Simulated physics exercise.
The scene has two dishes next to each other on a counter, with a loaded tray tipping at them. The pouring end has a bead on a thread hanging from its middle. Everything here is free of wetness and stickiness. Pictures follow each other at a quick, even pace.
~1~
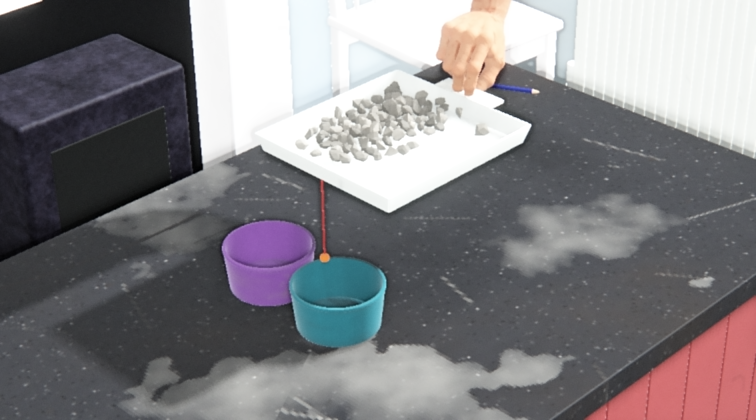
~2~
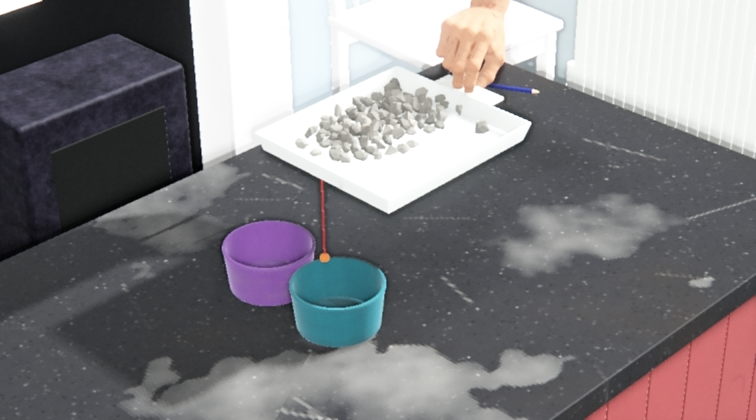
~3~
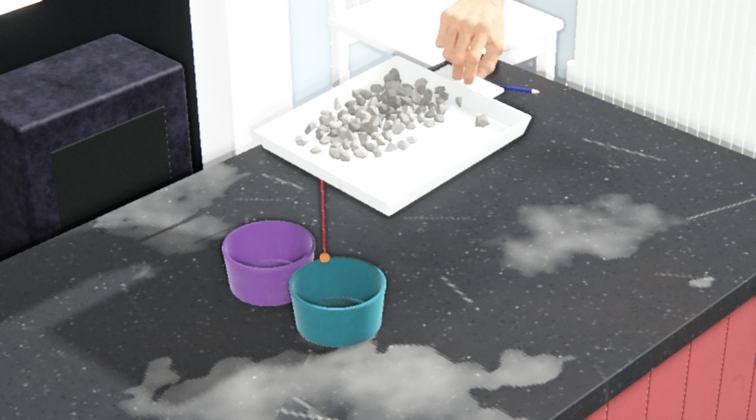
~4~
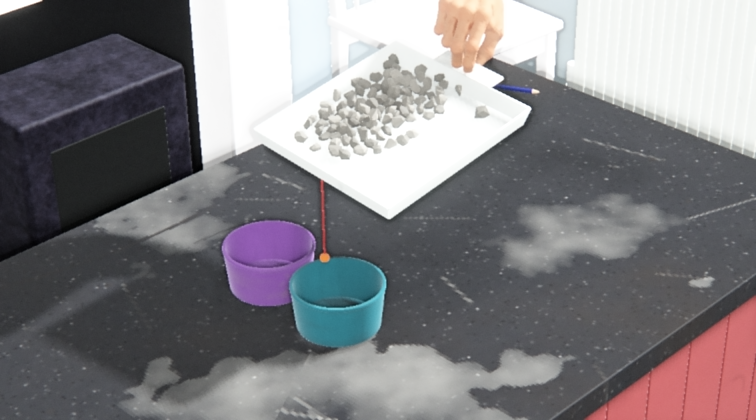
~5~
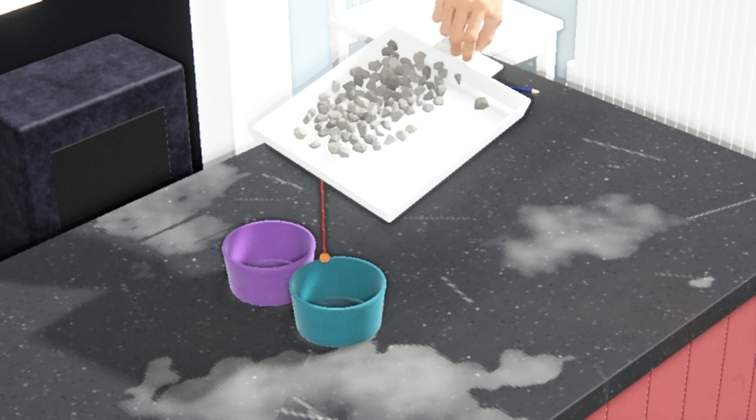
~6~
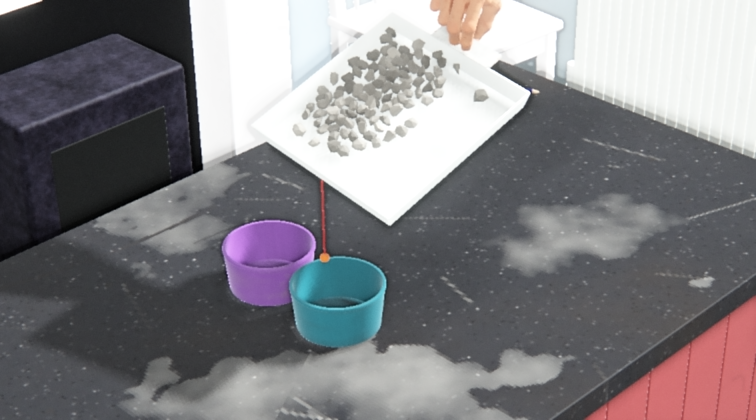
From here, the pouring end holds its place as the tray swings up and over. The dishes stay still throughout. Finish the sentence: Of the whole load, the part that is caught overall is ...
... less than half of it.
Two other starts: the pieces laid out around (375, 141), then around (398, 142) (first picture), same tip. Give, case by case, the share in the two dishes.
You'd get near 30 percent first and near 30 percent after that.
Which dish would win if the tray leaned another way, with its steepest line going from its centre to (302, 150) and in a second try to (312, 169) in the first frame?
The left-side dish first and the left-side dish second.
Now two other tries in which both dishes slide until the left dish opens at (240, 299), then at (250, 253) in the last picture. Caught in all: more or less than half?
For the two tries in order: Not as much as half, not as much as half.
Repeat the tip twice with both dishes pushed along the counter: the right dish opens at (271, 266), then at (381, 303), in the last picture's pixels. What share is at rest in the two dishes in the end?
In the first position around 0 percent, in the second around 70 percent.
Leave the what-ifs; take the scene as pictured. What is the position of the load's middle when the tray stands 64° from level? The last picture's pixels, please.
Look around (360, 189) in the last picture.
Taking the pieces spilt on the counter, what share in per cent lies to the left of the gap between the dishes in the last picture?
Roughly 10 %.
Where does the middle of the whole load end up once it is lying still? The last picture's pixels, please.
I'd say the middle ends up at about (373, 356).
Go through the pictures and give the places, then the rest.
The first picture shows corners of the pouring end at (263, 133) and (389, 194), level; middle of the load at (381, 126), bits of gravel; left dish at (236, 278); right dish at (304, 318); bead on its thread at (325, 258).
The second picture shows corners of the pouring end at (263, 132) and (389, 195), level; middle of the load at (381, 124).
The third picture shows corners of the pouring end at (263, 131) and (388, 198), tipped barely, lowest at the right corner; middle of the load at (381, 119).
The fourth picture shows corners of the pouring end at (262, 128) and (388, 203), tipped a little, lowest at the right corner; middle of the load at (380, 110).
The fifth picture shows corners of the pouring end at (261, 126) and (388, 207), tipped clearly, lowest at the right corner; middle of the load at (379, 103).
The sixth picture shows corners of the pouring end at (259, 125) and (388, 212), tipped clearly, lowest at the right corner; middle of the load at (378, 95); left dish at (236, 278); right dish at (304, 318).
Soon, tray tipped steeply; nearly all on the tray; a small part in the air.
A while on, tray tipped past a quarter turn; a small part on the tray; a small part in the right dish; about two thirds outside both; a small part in the air.
Towards the end, tray tipped past a quarter turn; about a quarter in the right dish; most outside both.
Finally, tray tipped past a quarter turn; about a quarter in the right dish; none in the left dish; most outside both.
